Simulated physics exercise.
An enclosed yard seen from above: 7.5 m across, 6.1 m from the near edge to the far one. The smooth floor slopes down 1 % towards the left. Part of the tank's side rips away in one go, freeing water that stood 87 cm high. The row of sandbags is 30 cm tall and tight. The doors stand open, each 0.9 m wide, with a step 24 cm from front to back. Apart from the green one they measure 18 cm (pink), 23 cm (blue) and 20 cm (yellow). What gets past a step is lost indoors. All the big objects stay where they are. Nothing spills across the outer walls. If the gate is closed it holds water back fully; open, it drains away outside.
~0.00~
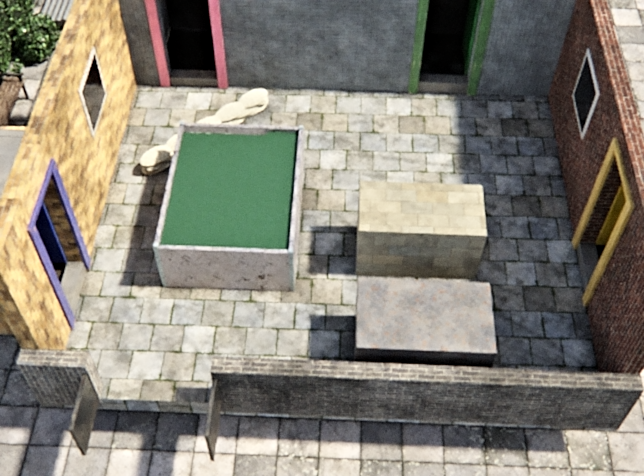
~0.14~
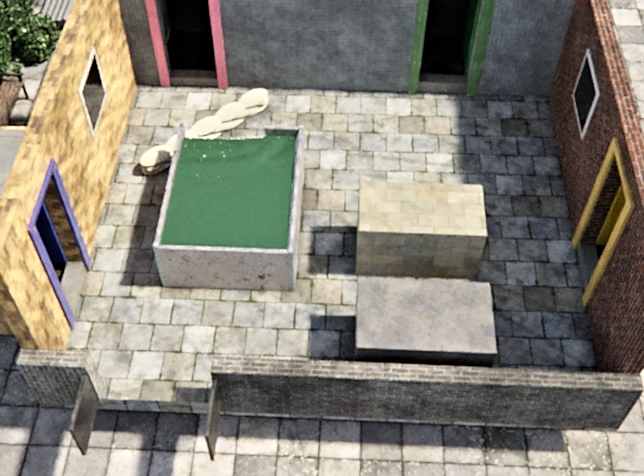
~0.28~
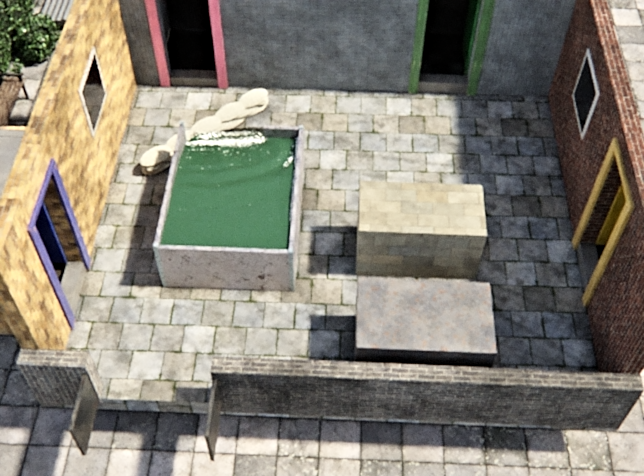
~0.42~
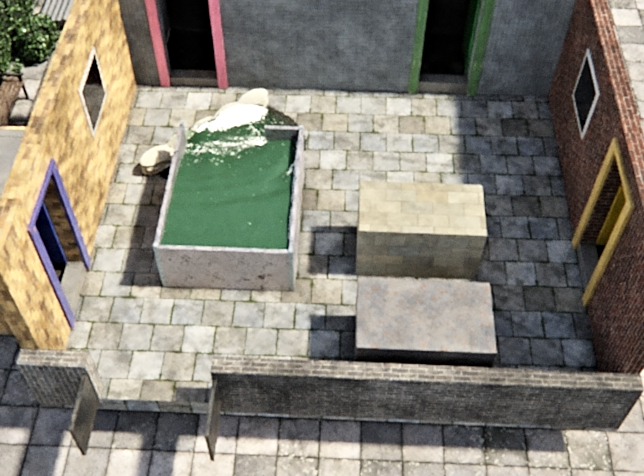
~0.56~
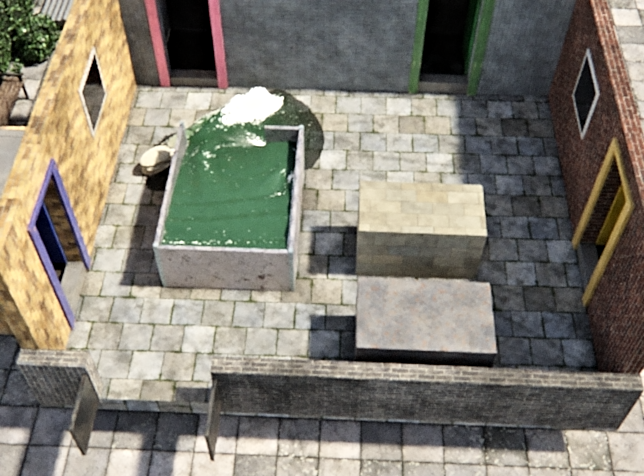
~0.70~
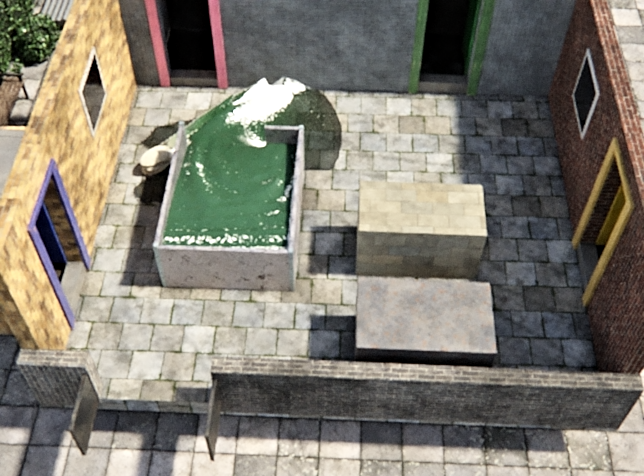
In the video, green water fills a tank in a walled yard with two blocks and coloured doorways, then bursts out on the far side, foaming and spreading over the paving as the level inside drops.
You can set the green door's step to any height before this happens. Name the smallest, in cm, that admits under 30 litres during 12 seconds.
At least 9 cm or so.
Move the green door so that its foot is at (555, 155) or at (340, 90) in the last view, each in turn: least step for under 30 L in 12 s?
About 22 and 25 cm.
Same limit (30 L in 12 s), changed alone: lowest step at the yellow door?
About 11.5 cm at yellow.
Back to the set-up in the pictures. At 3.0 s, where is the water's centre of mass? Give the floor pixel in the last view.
At about (284, 171).
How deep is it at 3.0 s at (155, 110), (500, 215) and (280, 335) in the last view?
About 18, 2 and 0 cm.
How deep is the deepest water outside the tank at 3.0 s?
Up to some 37 cm.
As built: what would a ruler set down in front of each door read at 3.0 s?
Depths in cm: Pink 18, blue 5, yellow 1, green 12.
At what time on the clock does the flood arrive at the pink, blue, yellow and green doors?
Pink 1.1 s, blue 2.2 s, yellow 3.0 s, green 1.3 s.
After 1.4 s water covers 25 % of the floor, deepest (62 cm) near (204, 149); 6 cm at the green door, 0 litres in over its 23 cm step.
After 3.0 s water covers 55 % of the floor, deepest (37 cm) near (546, 115); 12 cm at the green door, 0 litres in over its 23 cm step.
After 12.0 s water covers 95 % of the floor, deepest (14 cm) near (307, 184); 8 cm at the green door, 0 litres in over its 23 cm step.
At the green door as built, the water arrived by 1.4 s and peaked near 13 cm at 2.6 s.
With a step of 8 cm, 41 litres would have come in within the 12 s; with 11.5 cm, 8 litres. So under 30 litres takes about 9 cm.
